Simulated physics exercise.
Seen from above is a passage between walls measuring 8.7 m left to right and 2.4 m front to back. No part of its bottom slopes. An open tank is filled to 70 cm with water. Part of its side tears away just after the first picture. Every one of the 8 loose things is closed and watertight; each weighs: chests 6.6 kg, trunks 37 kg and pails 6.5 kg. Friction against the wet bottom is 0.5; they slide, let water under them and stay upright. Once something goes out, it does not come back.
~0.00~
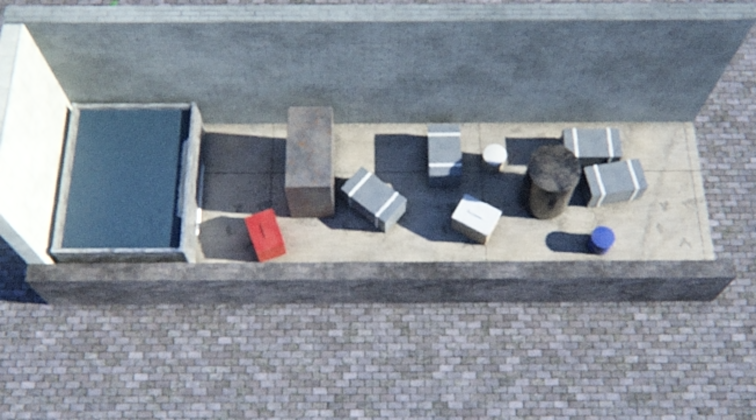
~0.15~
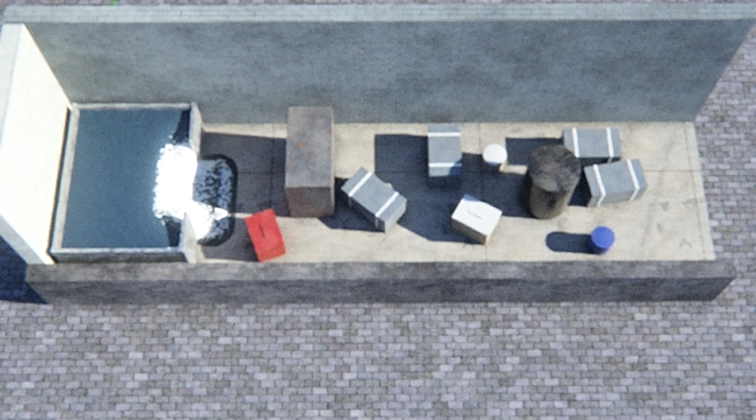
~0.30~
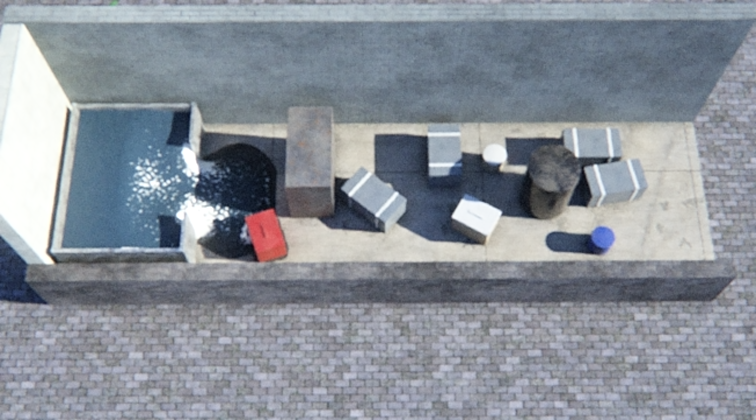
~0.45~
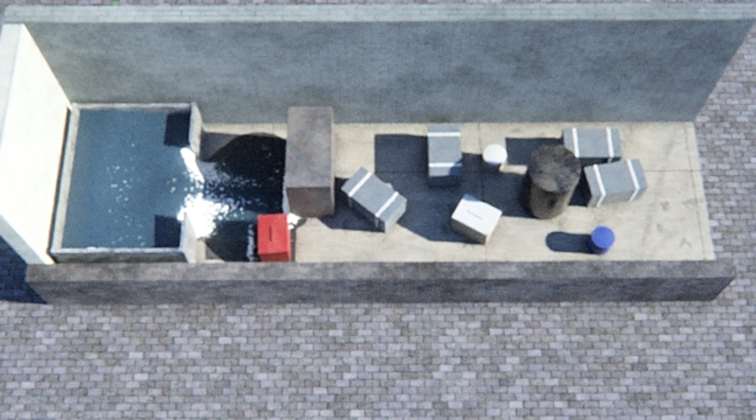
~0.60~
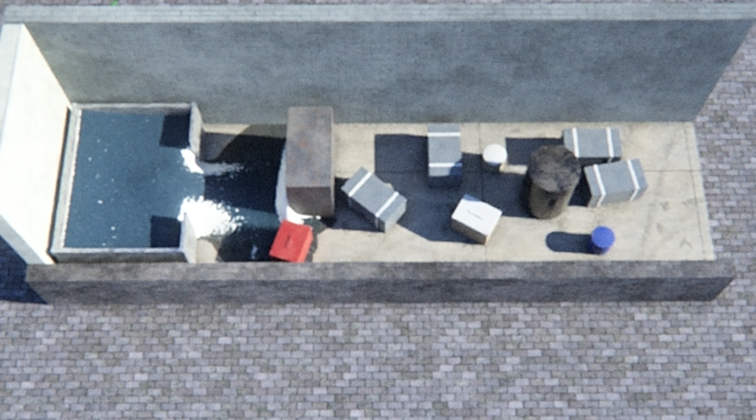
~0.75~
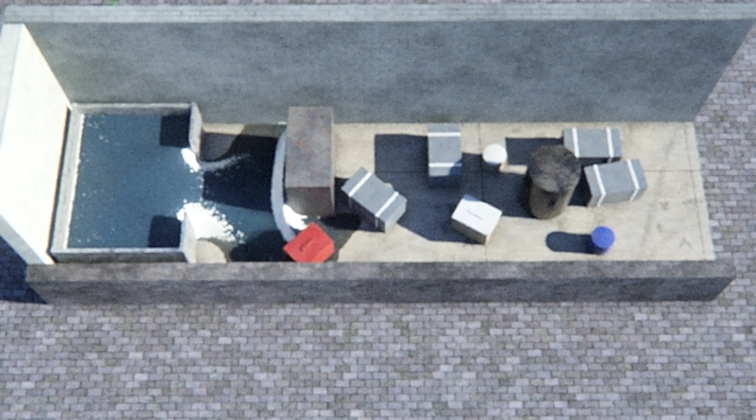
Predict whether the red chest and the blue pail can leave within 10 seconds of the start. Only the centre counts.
The red chest is washed clear, and the blue pail is washed clear.
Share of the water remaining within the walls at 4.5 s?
Around 92 per cent of the water is still in there.
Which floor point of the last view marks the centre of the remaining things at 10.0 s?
That lands at roughly (544, 171).
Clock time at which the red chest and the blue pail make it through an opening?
At about 4.5 and 3.5 s.
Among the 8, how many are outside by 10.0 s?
The answer is 2.
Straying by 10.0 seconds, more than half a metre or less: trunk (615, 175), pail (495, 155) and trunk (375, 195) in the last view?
In that order: Does not reach it, then exceeds it, then does not reach it.
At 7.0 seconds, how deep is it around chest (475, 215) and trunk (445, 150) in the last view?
10 and 11 cm.
After 2.0 s the red chest is near (491, 218), 3.1 m from its start, afloat; the blue pail is near (603, 237), 0.0 m from its start, aground; 0 of 8 are out; 1 afloat.
After 4.5 s the red chest is near (705, 209), 6.0 m from its start, afloat; the blue pail has gone out; 1 of 8 are out; 3 afloat.
After 7.0 s the red chest has gone out; the blue pail has gone out; 2 of 8 are out; 2 afloat.
After 10.0 s the red chest has gone out; the blue pail has gone out; 2 of 8 are out; 1 afloat.
